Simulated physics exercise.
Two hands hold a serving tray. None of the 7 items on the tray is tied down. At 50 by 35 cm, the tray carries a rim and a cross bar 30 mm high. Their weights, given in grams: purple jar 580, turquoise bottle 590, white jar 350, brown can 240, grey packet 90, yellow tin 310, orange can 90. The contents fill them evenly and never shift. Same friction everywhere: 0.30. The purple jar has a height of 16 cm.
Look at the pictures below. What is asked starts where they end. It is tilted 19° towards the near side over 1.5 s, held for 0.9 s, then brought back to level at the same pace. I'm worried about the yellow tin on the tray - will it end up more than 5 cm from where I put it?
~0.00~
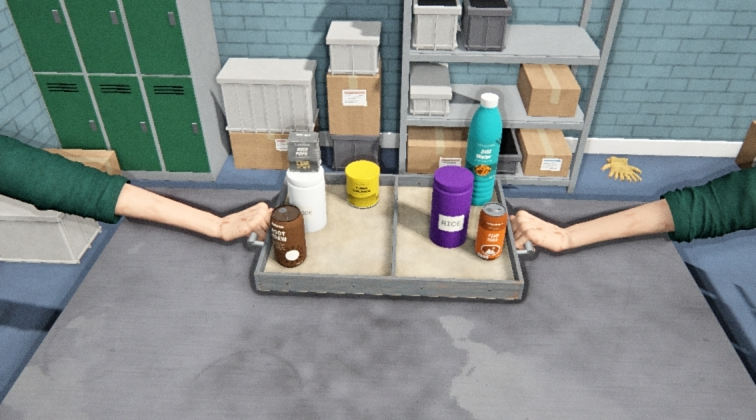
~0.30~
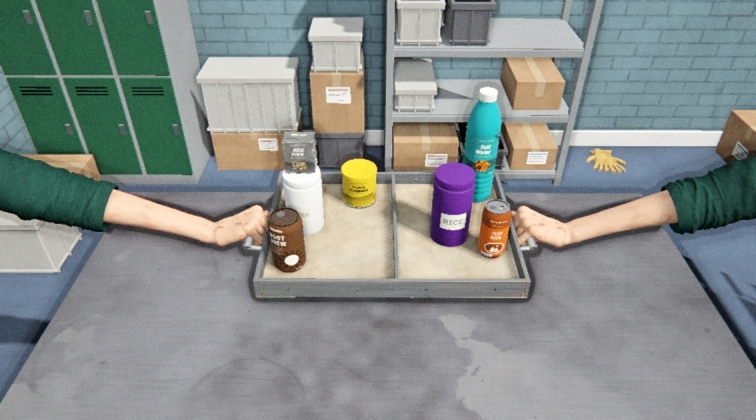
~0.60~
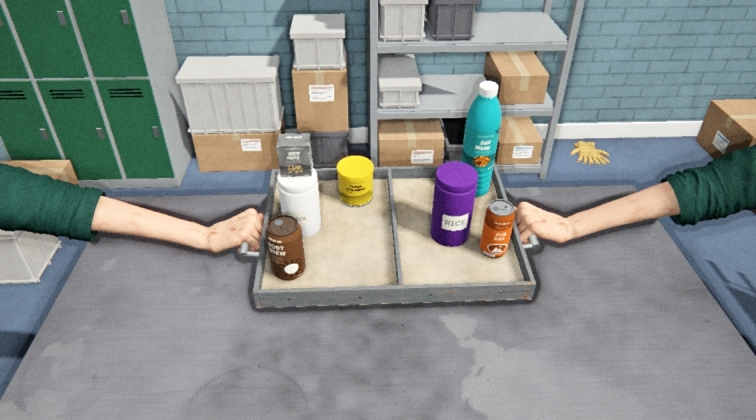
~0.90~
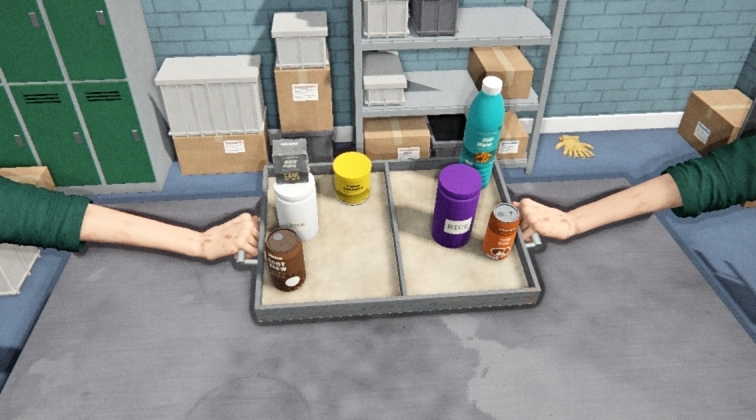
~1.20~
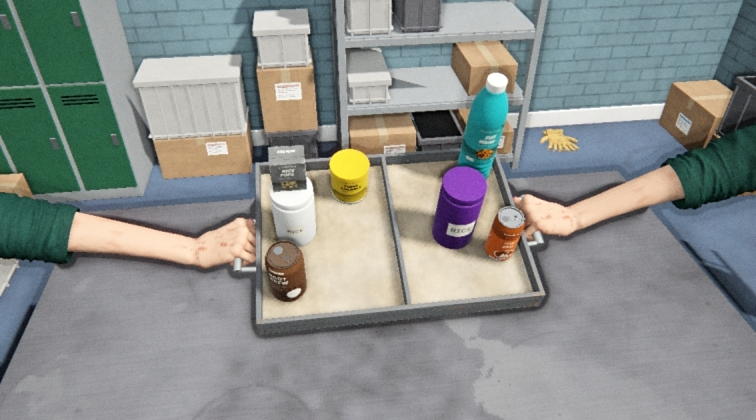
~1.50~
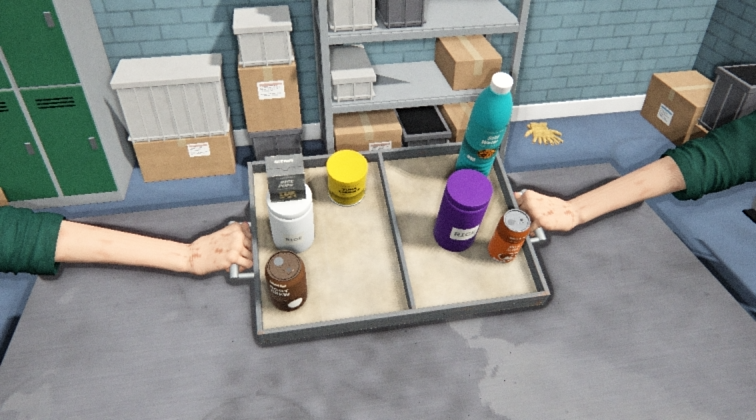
Yes, it ends up further away.
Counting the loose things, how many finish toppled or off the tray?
Total: 3.
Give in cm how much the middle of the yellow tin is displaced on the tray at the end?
25 cm.
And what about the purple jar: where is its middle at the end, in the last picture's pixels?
Rest position, about (473, 240) px.
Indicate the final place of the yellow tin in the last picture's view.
It comes to a stop close to (366, 269).
Around 1.80 s, tray at 19°, near edge down; yellow tin shifted 5 cm near (350, 196); turquoise bottle tipped 24° against what carries it; grey packet shifted 6 cm.
Around 2.10 s, tray at 19°, near edge down; yellow tin shifted 13 cm near (356, 231); turquoise bottle tipped 62° against what carries it; orange can tipped 62° against what carries it.
Around 2.50 s, tray at 19°, near edge down; grey packet now off the tray; yellow tin shifted 25 cm near (366, 291); turquoise bottle tipped 63° against what carries it.
Finally (4.5 s), off the tray, grey packet; on their side or leaning hard on the tray, turquoise bottle and orange can; not toppled but over 5 cm from the start, purple jar, white jar and yellow tin; the last one still in place (within 5 cm). In the last view, yellow tin near (366, 269).
